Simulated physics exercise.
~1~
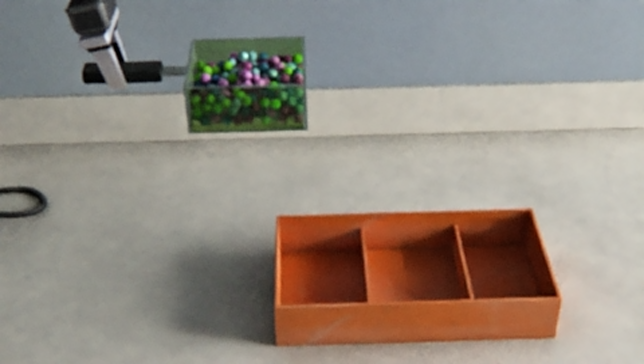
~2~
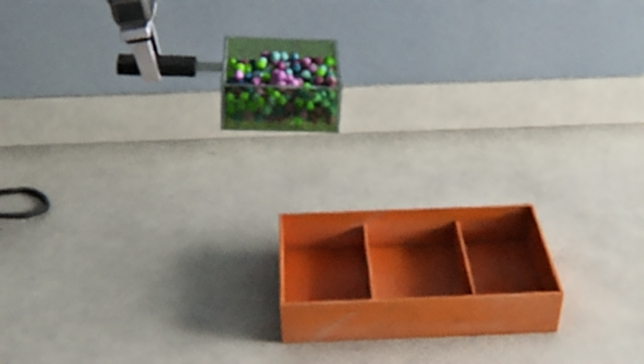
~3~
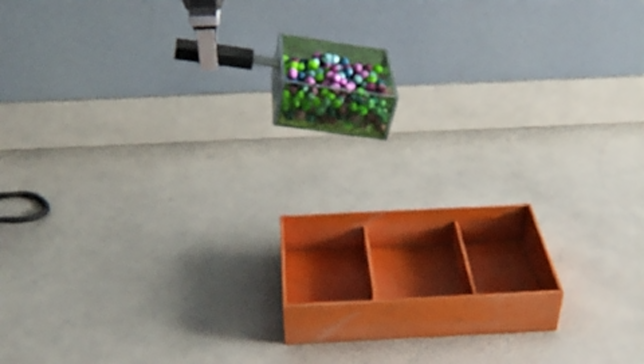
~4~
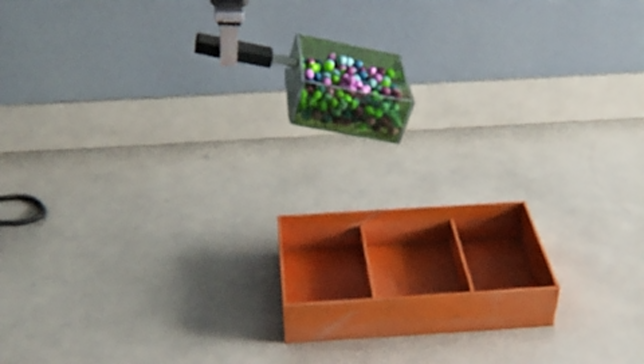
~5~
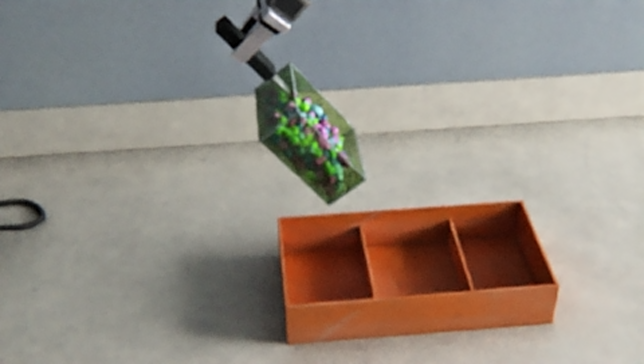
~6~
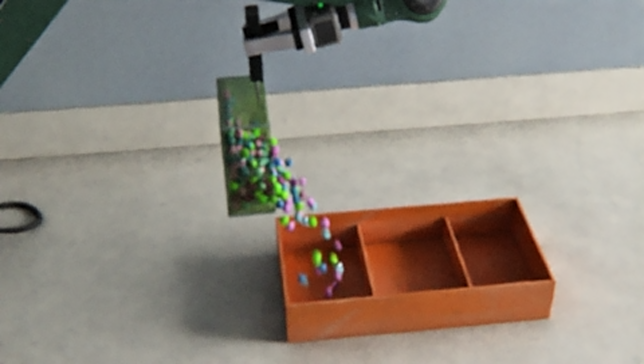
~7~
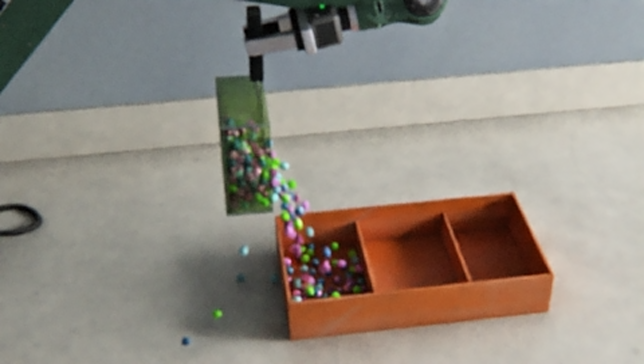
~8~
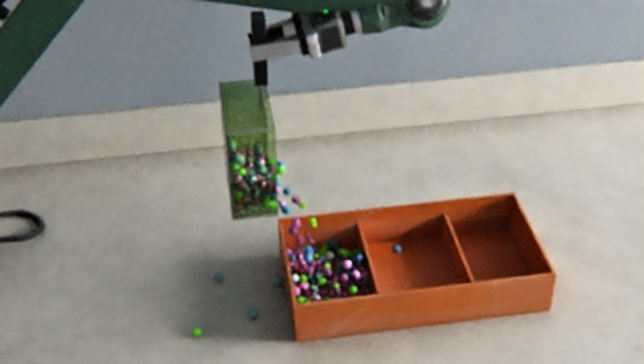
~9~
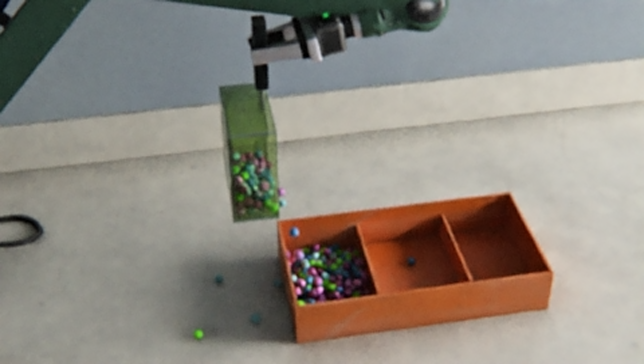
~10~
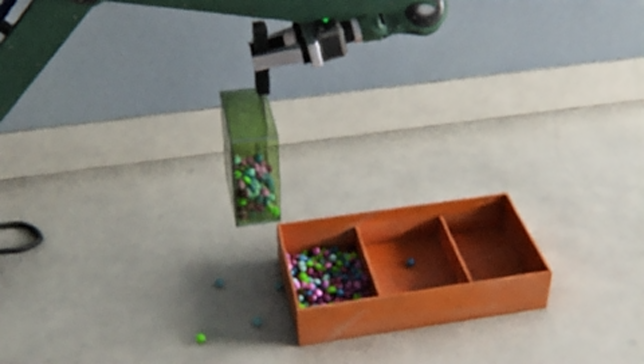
A robot arm carried a clear box of colourful round sweets to the right, then tipped it on end, pouring many into the left section of an orange divided tray; a few scattered on the table, one landed in the middle section, and plenty stayed in the box.
